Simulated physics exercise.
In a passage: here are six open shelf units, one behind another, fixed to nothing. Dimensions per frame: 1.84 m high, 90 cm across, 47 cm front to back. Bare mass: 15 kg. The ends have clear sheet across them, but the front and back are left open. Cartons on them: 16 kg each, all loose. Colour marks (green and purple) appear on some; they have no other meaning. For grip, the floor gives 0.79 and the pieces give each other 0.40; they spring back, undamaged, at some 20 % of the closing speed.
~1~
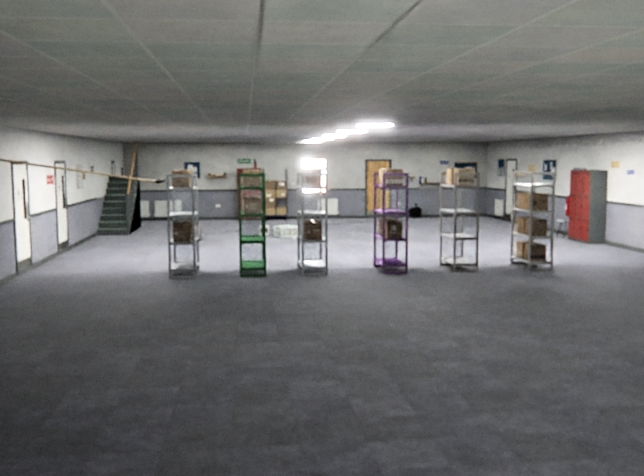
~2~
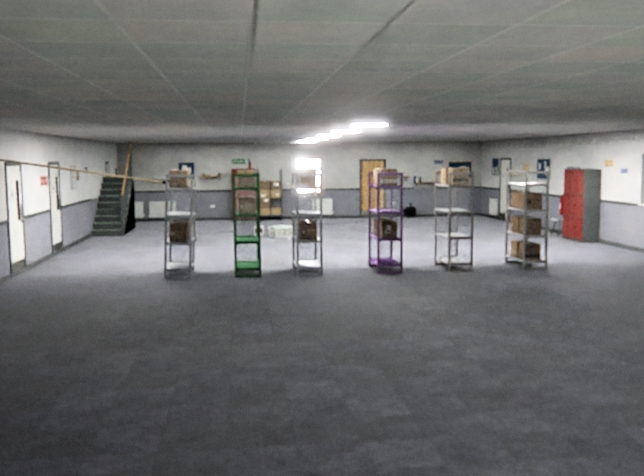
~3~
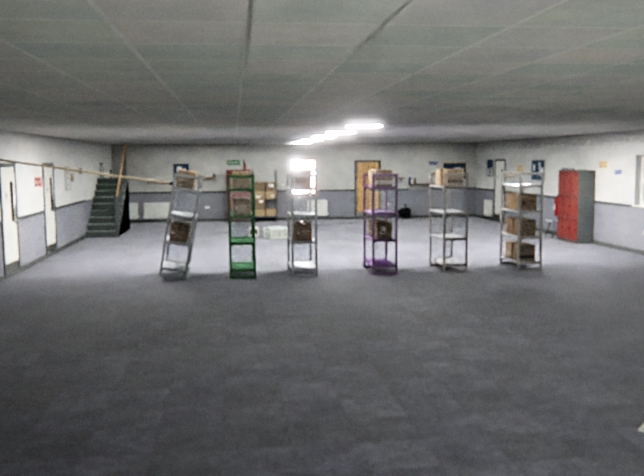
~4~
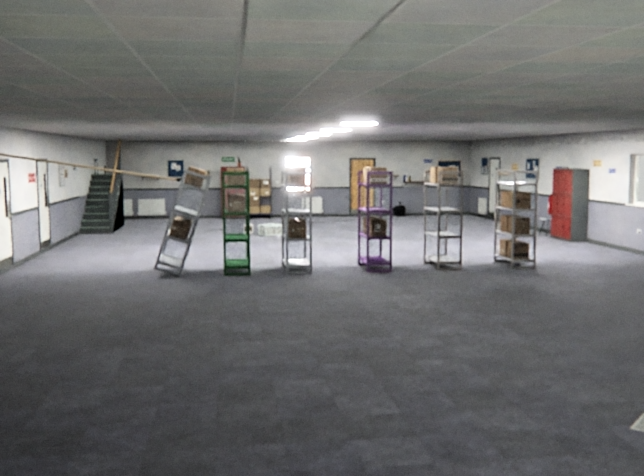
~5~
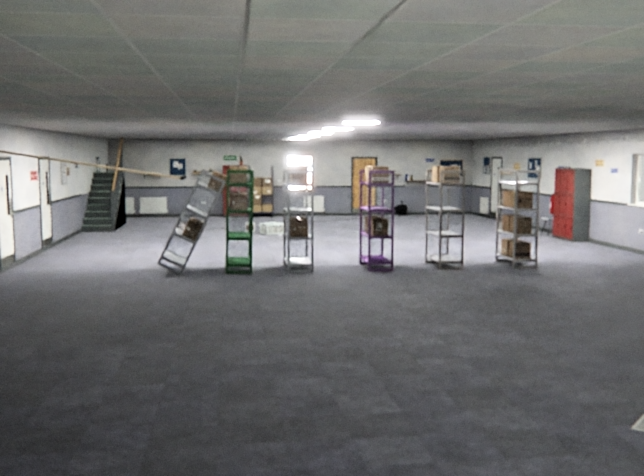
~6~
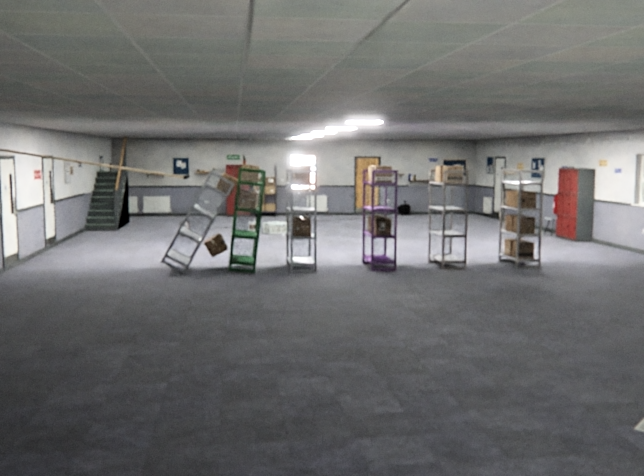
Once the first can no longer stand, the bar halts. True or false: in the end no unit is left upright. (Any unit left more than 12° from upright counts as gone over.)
True.
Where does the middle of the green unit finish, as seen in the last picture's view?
Its centre ends up near pixel (293, 238) in the last picture.
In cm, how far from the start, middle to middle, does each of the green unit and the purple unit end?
Result: Green at 100 cm, purple at 100 cm.
Then, 0.94 s past the last view, 4 cartons spilt or dropped; 1 of the 5 other units over; green unit 27° from how it stood.
Then, 1.72 s past the last view, 12 cartons spilt or dropped; 3 of the 5 other units over; green unit 55° from how it stood; purple unit 14° from how it stood.
Then, 2.76 s past the last view, 18 cartons spilt or dropped; 4 of the 5 other units over; green unit 66° from how it stood; purple unit 46° from how it stood.
Then, 3.82 s past the last view, 22 cartons spilt or dropped; 5 of the 5 other units over; green unit 68° from how it stood; purple unit 61° from how it stood.
In the end, 24 cartons spilt or dropped; 5 of the 5 other units over; green unit 68° from how it stood; purple unit 61° from how it stood. Not one is left standing. From the last view, middles, green unit near (293, 238), purple unit near (429, 232).
